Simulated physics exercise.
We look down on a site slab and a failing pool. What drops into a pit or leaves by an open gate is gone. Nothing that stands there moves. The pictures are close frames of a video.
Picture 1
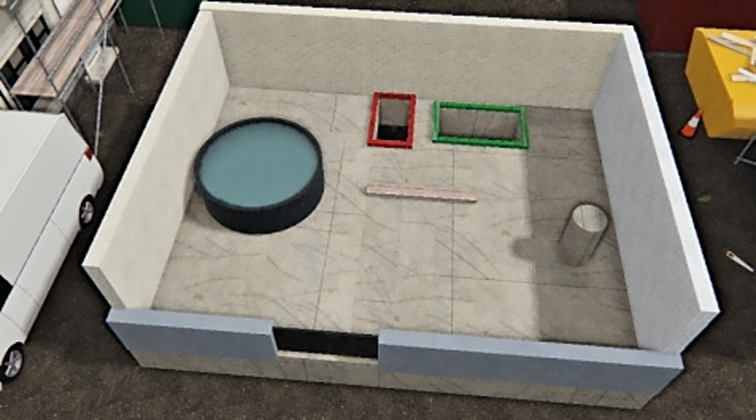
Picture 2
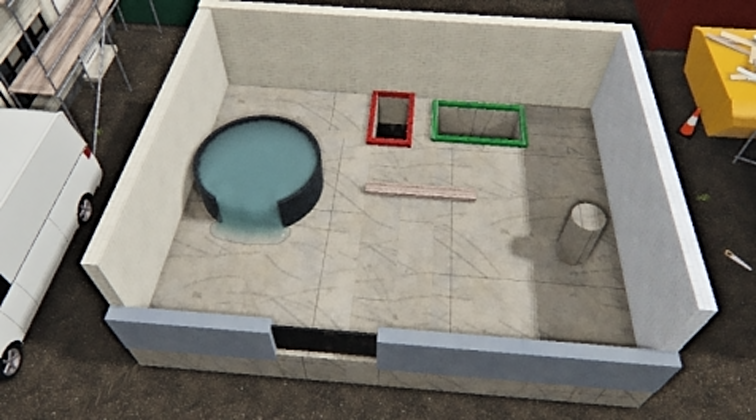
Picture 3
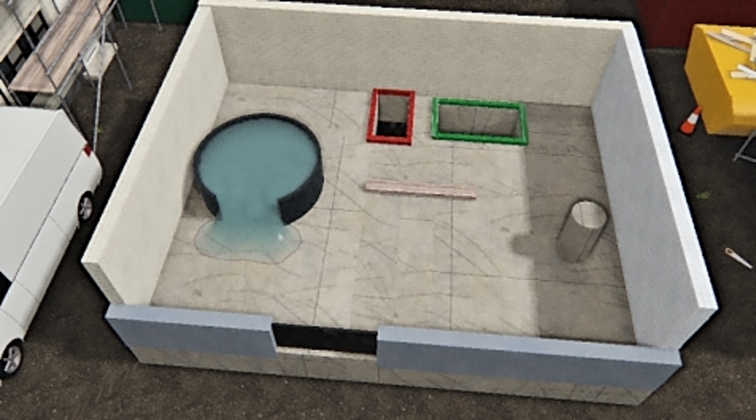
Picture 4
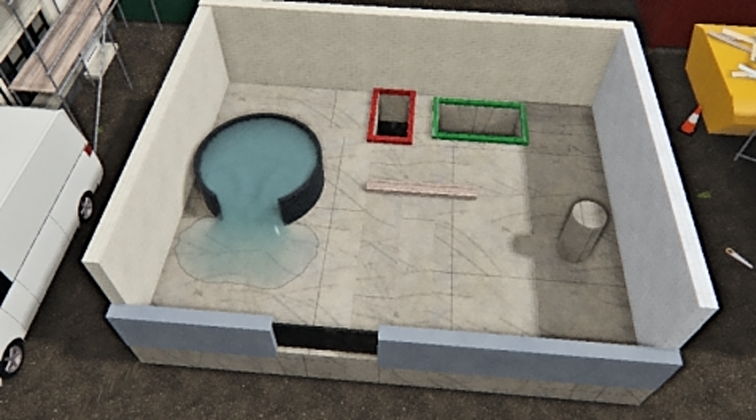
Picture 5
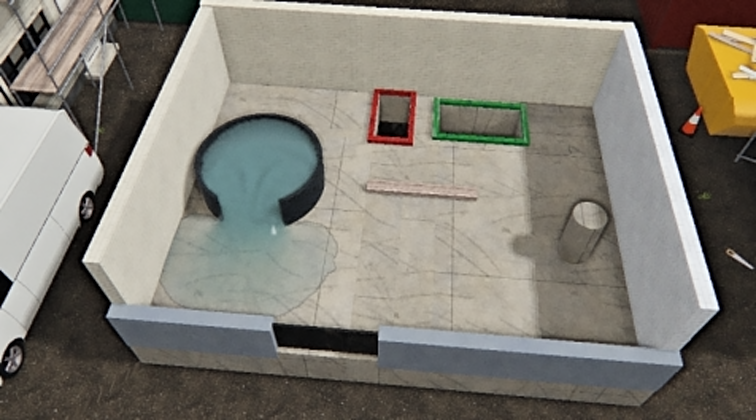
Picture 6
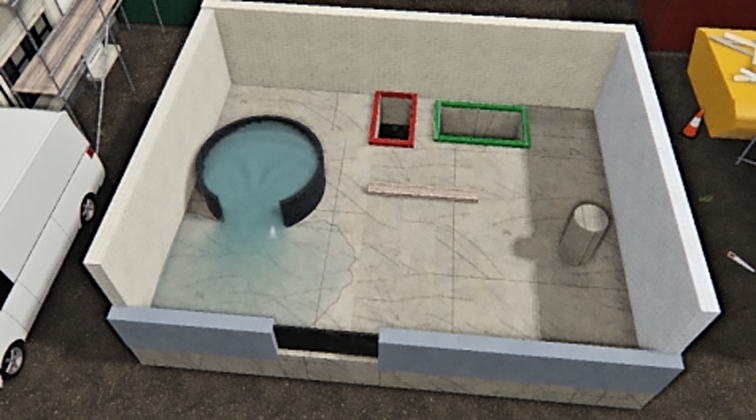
Water poured through a gap in the near side of the round dark pool, then spread across the pale slab in a widening puddle, reaching toward the left wall and the low front wall.
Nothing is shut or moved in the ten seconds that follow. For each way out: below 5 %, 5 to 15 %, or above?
One by one: The gate takes less than 5 %; the red pit takes less than 5 %; the green pit takes less than 5 %.
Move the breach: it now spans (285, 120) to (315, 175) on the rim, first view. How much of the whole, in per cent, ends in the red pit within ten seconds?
Roughly, in per cent: Red 20.
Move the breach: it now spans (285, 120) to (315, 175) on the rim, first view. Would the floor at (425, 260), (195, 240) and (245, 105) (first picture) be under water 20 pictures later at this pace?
One after the other: Awash, free of water, under water.
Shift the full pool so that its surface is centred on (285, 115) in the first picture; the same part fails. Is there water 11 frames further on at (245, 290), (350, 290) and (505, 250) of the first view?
As listed: Covered, wet, free of water.
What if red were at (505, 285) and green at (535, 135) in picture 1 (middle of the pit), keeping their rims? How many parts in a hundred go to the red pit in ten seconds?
Per cent: Red 8.
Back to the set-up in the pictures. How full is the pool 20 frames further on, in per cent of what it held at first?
Close to 36 %.
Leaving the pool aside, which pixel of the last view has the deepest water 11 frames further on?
Roughly at (210, 333).
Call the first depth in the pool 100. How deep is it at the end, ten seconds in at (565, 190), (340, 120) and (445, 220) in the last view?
In turn 12, 2 and 4 in a hundred.
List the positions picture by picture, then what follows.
The pool at (259, 164) is whole and still, in the first picture.
Water pours out at (249, 221) and has run to (216, 224), in the second picture.
Water pours out at (249, 221) and has run to (200, 240), in the third picture.
Water pours out at (250, 222) and has run to (191, 271), in the fourth picture.
The front is at (281, 310), out from the gap at (251, 223), in the fifth picture.
The front is at a hidden place, out from the gap at (252, 224), in the sixth picture.
A moment on, water covers 15 % of the floor; the gate 0 %, the red pit 0 %, the green pit 0 %.
Next, water covers 20 % of the floor; the gate 0 %, the red pit 0 %, the green pit 0 %.
Then, water covers 40 % of the floor; the gate 0 %, the red pit 0 %, the green pit 0 %.
Later, water covers 65 % of the floor; the gate 0 %, the red pit 0 %, the green pit 0 %.
In the end, water covers 85 % of the floor; the gate 0 %, the red pit 0 %, the green pit 0 %.
